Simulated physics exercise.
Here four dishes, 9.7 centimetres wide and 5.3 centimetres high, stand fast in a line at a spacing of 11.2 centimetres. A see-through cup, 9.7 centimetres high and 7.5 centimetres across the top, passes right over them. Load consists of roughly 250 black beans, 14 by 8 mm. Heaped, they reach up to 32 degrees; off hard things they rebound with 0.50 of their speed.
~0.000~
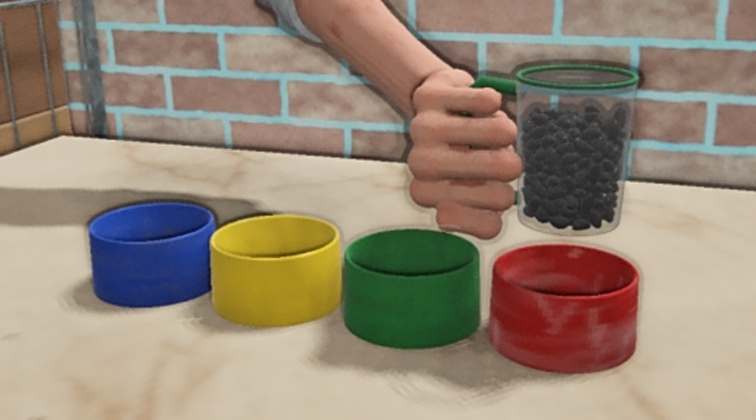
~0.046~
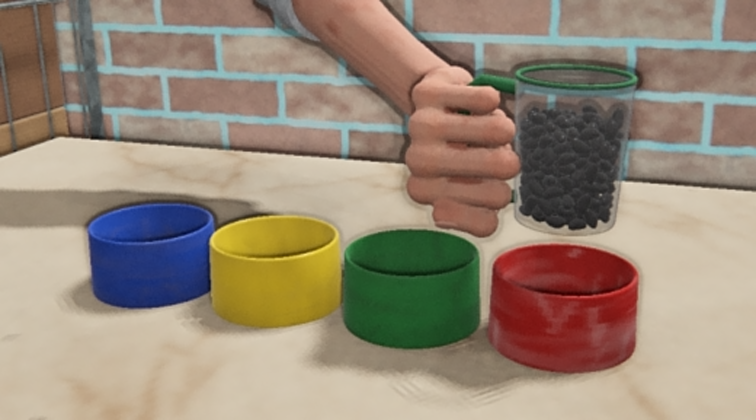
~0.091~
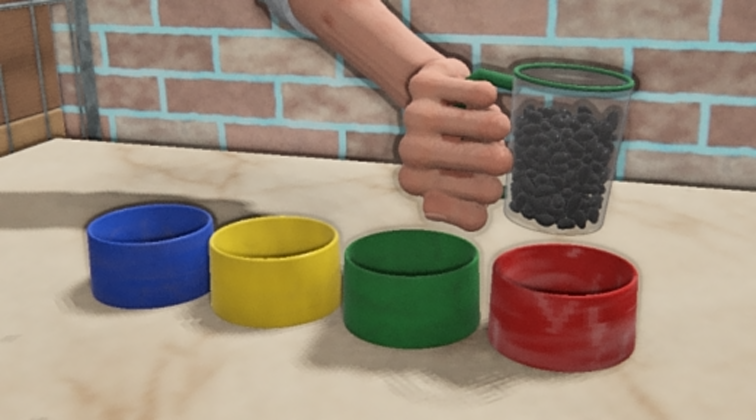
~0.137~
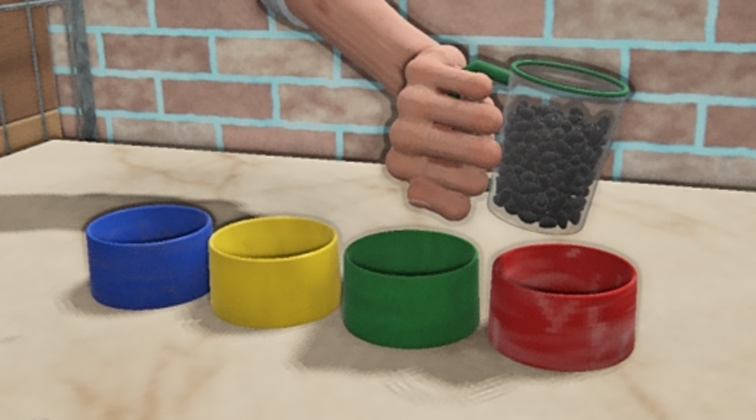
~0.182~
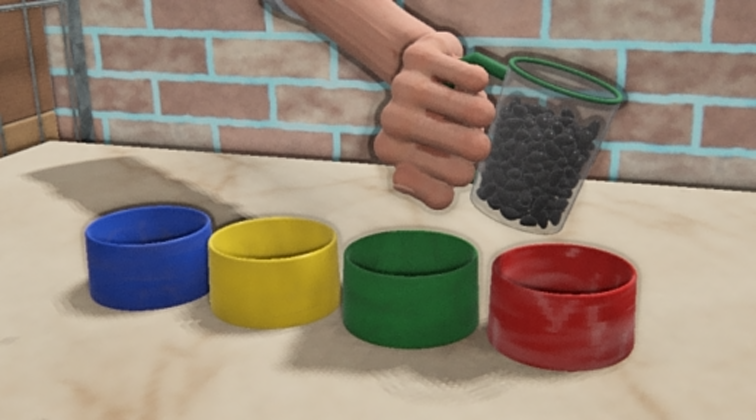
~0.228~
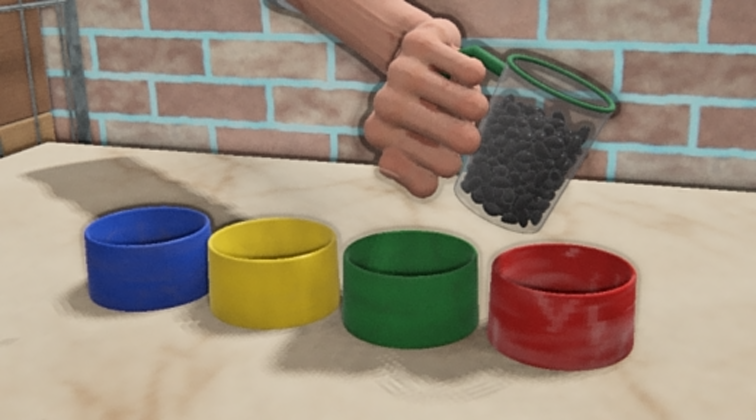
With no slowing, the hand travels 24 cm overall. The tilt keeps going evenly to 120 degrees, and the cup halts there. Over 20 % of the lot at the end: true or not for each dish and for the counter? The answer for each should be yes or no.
Red - no, blue - no, green - yes, yellow - no, counter - no.
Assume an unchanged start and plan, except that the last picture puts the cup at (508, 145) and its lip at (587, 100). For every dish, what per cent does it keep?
Red: 0 / blue: 0 / green: 10 / yellow: 60.
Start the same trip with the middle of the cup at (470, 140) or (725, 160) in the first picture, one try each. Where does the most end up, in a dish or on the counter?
Try 1 - yellow; try 2 - red.
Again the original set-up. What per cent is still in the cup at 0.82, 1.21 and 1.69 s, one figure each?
It goes roughly like this: 95, 5, 0 per cent.
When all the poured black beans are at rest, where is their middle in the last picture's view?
In the last view, approximately (407, 287).
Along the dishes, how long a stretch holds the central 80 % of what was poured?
6 cm, roughly.
After 0.82 s, tilt 108 degrees; cup holds 95 %, green 5 %.
Then, at 1.21 s, tilt 120 degrees; cup holds 5 %, green 90 %.
Then, at 1.69 s, tilt 120 degrees; cup holds 0 %, green 95 %.
By 2.0 s all is still; red 0 %, blue 0 %, green 95 %, yellow 0 %, counter 5 %.
